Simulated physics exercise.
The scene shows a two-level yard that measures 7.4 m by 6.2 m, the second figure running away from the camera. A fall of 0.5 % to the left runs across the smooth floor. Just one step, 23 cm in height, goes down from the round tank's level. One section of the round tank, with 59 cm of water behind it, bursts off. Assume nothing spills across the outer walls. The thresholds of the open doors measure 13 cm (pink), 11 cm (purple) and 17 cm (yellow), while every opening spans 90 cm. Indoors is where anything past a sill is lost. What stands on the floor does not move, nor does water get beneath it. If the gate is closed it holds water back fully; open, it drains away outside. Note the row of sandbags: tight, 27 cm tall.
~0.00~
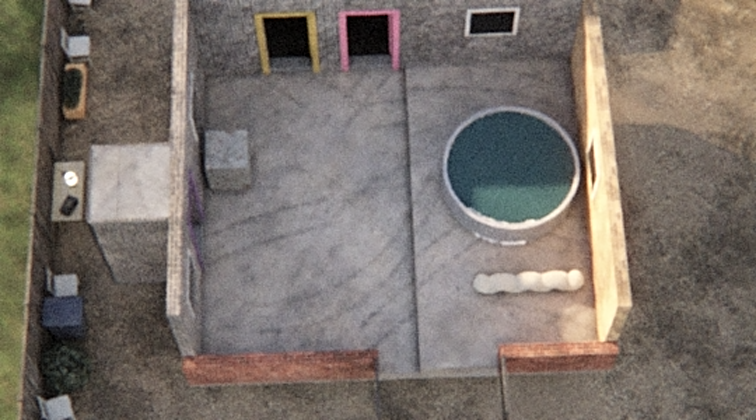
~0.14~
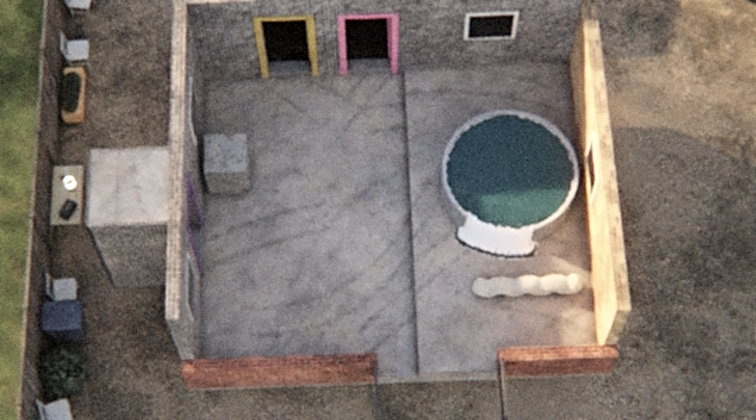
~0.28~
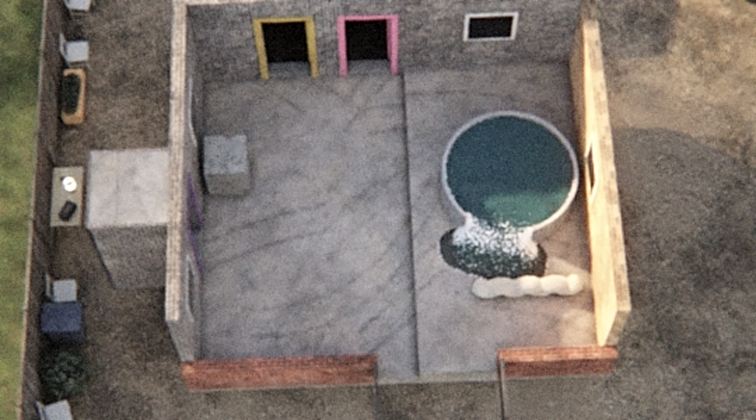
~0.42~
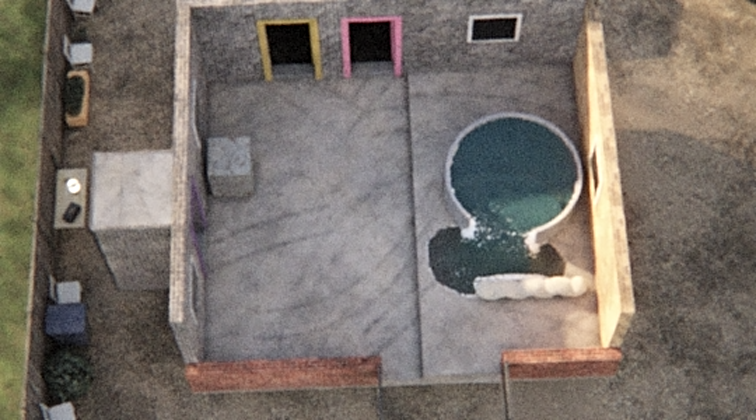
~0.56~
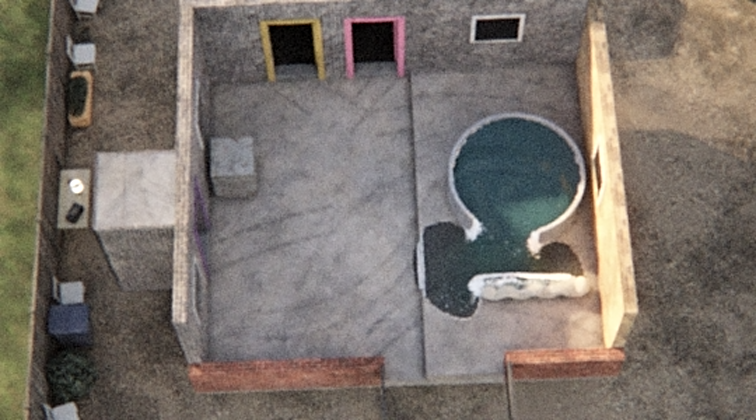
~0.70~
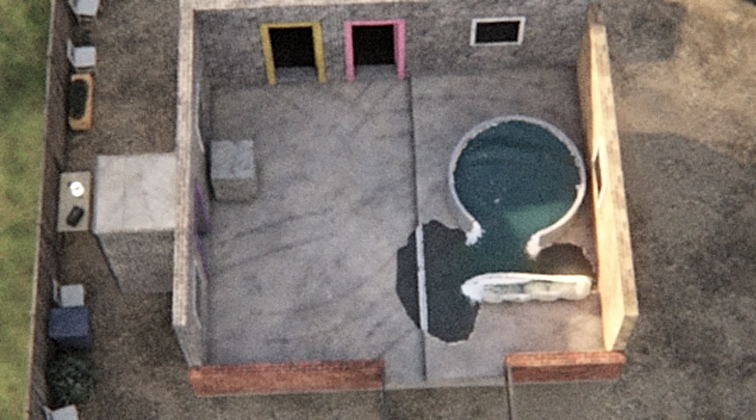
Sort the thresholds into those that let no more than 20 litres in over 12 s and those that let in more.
Sorted: The pink door is among the holders; the purple door is among the holders; the yellow door is among the holders.
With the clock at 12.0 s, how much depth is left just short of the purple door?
10.0 cm or so.
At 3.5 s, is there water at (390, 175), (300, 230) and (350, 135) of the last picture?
Going through the three points: Not yet touched, then awash, then not yet touched.
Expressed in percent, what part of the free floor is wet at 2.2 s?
Close to 35 in a hundred.
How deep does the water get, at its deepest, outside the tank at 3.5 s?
Around 27 centimetres deep.
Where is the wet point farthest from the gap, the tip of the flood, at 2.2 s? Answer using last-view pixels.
Point: Roughly (247, 377).
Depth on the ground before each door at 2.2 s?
Pink 0 cm, purple 0 cm, yellow 0 cm.
After 1.4 s water covers 20 % of the floor and is deepest (44 cm) near (503, 281); pink door not reached, purple door not reached, yellow door not reached.
After 2.2 s water covers 35 % of the floor and is deepest (38 cm) near (503, 281); pink door not reached, purple door not reached, yellow door not reached.
After 3.5 s water covers 50 % of the floor and is deepest (27 cm) near (208, 378); pink door not reached, purple door 5 cm at the sill, 0 L in, yellow door not reached.
After 7.0 s water covers 75 % of the floor and is deepest (15 cm) near (210, 236); pink door 2 cm at the sill, 0 L in, purple door 11 cm at the sill, 0 L in, yellow door 1 cm at the sill, 0 L in.
After 12.0 s water covers 90 % of the floor and is deepest (11 cm) near (228, 210); pink door 9 cm at the sill, 0 L in, purple door 10 cm at the sill, 6 L in, yellow door 8 cm at the sill, 0 L in.
